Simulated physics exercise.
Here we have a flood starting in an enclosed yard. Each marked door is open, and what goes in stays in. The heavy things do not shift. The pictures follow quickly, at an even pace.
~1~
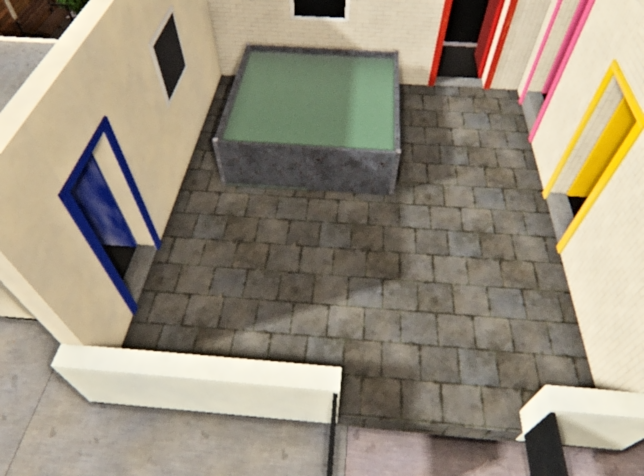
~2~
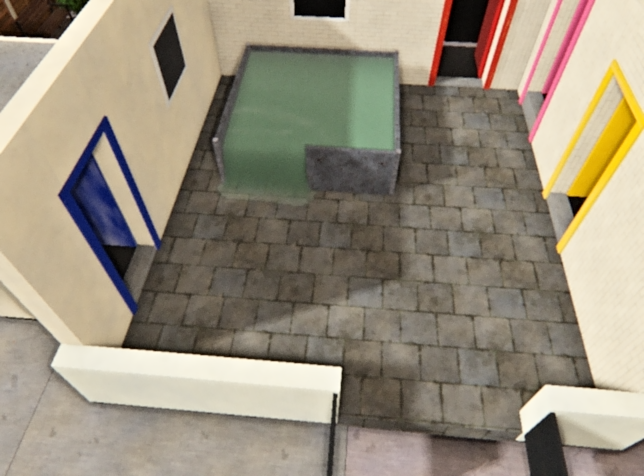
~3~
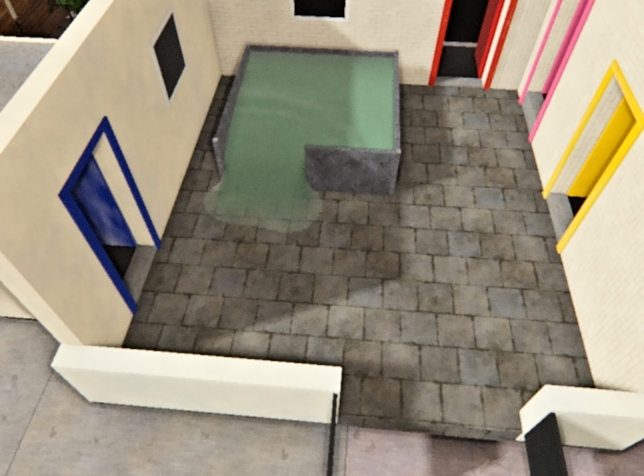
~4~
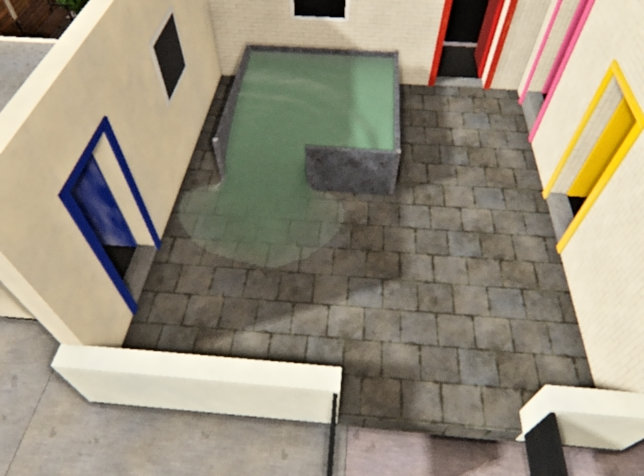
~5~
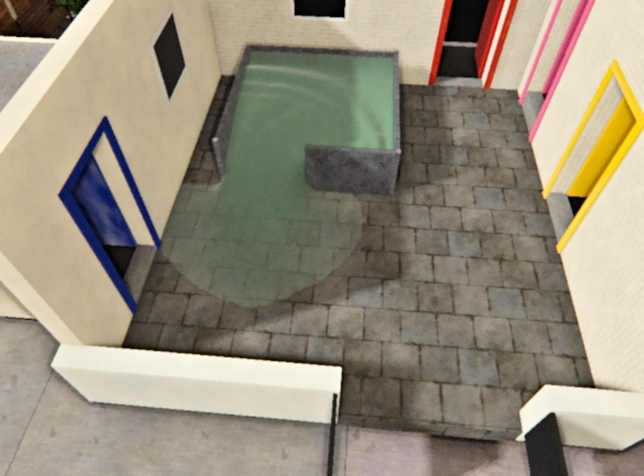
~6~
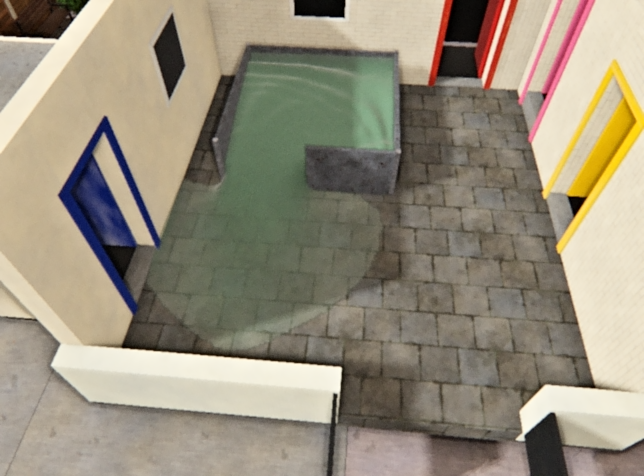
A square grey tank of green water stands at the back of a paved, cream-walled yard, seen from above by a still camera. A blue door frame is on the left, a red one at the back, and pink and yellow ones on the right. The left part of the tank's front wall disappears, and pale green water pours out, spreading forward over the dark paving in a widening, rounded sheet.
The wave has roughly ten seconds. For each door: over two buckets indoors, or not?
The yellow door holds within the limit; the blue door floods; the red door floods; the pink door holds within the limit.
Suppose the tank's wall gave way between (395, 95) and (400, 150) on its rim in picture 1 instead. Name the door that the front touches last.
I say the door marked blue.
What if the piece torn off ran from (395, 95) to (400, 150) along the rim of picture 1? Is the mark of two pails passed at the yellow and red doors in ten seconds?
My reading: Yellow floods, red takes more.
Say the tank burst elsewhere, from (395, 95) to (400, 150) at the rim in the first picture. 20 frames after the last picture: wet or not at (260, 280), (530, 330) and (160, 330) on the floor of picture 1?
One after the other: No water, wet, dry.
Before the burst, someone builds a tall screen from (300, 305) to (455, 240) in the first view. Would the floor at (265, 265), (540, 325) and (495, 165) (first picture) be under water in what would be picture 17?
In that order: Wet, free of water, not flooded.
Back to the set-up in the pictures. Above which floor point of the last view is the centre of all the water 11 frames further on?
I would point to (285, 188).
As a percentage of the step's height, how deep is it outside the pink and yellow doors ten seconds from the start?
Roughly 40 per cent, then 50 per cent.
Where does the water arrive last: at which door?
The red door.
A moment on, water covers 35 % of the floor; the yellow door not reached, the blue door under two buckets in, the red door not reached, the pink door not reached.
Next, water covers 40 % of the floor; the yellow door not reached, the blue door over two buckets in, the red door not reached, the pink door not reached.
Then, water covers 55 % of the floor; the yellow door not reached, the blue door far over two buckets in, the red door not reached, the pink door not reached.
Later, water covers 85 % of the floor; the yellow door wet at the sill, nothing in, the blue door far over two buckets in, the red door wet at the sill, nothing in, the pink door wet at the sill, nothing in.
In the end, water covers 95 % of the floor; the yellow door wet at the sill, nothing in, the blue door far over two buckets in, the red door far over two buckets in, the pink door wet at the sill, nothing in.
